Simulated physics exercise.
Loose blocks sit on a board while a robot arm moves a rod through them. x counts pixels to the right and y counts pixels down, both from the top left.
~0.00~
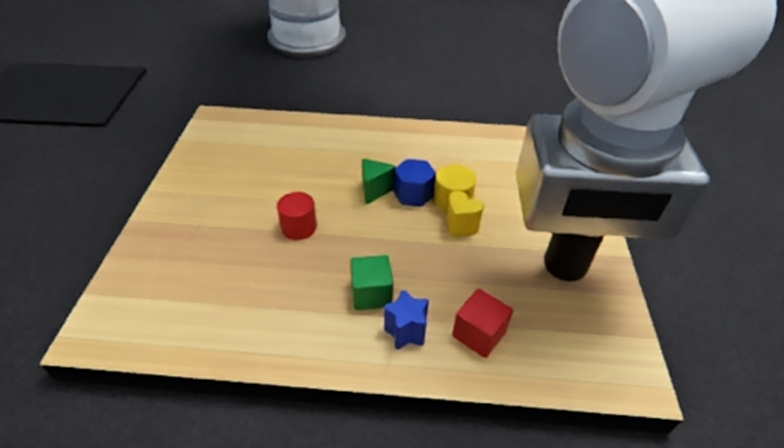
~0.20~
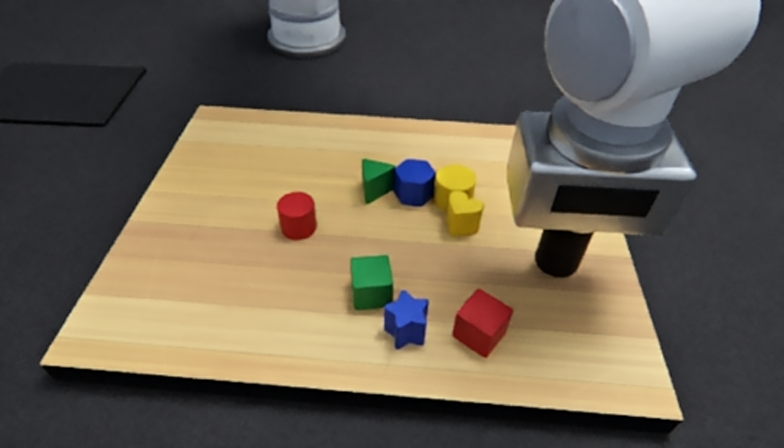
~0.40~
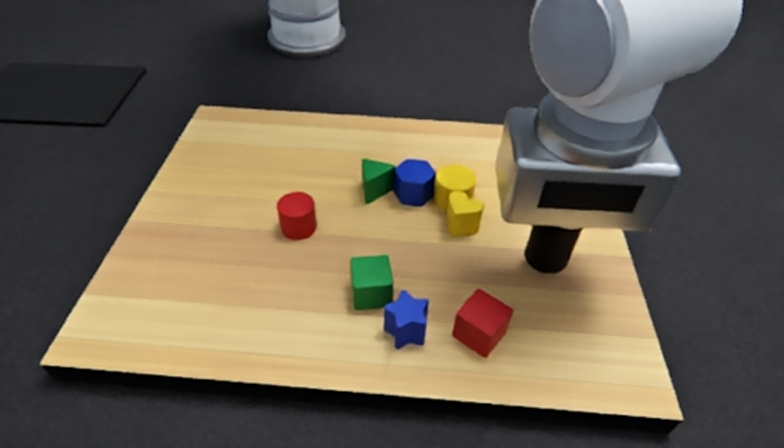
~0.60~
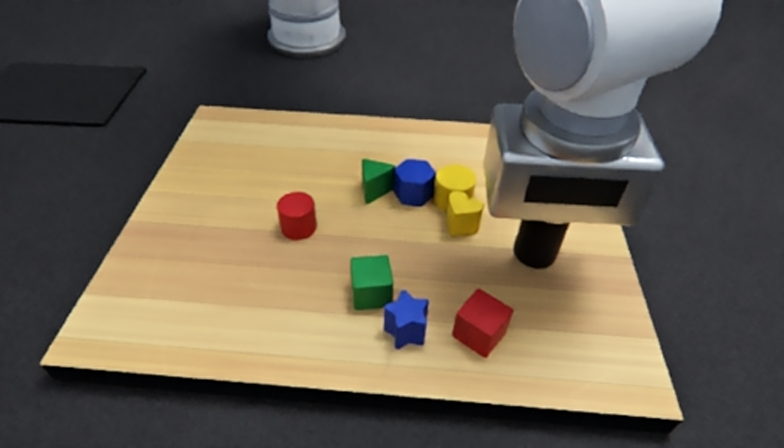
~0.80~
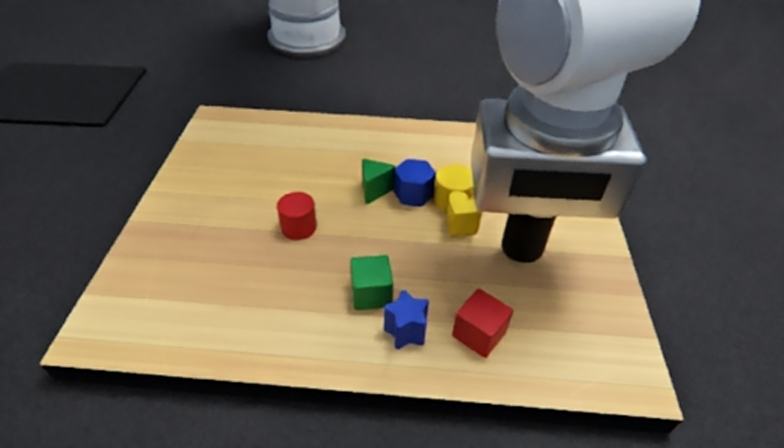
A robot arm moves its black rod slowly left above the board, while the blocks stay still.
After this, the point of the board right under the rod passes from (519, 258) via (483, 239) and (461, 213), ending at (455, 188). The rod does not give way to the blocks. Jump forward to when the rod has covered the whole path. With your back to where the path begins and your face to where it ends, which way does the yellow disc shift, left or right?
Gets pushed right.
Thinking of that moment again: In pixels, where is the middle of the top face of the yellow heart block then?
Expect it around (429, 188).
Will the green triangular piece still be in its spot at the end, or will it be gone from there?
The green triangular piece keeps its place.
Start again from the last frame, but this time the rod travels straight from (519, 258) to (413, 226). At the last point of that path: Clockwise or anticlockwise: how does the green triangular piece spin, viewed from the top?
Against the clock.
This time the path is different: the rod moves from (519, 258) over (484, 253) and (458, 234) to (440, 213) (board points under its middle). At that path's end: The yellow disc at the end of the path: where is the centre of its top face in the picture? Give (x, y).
Its top centre lands on (454, 156).
What follows on the original path. One third of the way, rod (484, 229); yellow heart block (453, 199), turned 15° anticlockwise.
Two thirds of the way, rod (462, 203); yellow disc (452, 164); yellow heart block (430, 189), turned 80° anticlockwise.
At the end, rod (456, 178); green triangular piece unmoved; blue hexagon (411, 169); yellow disc (443, 142); yellow heart block (429, 188), turned 85° anticlockwise.
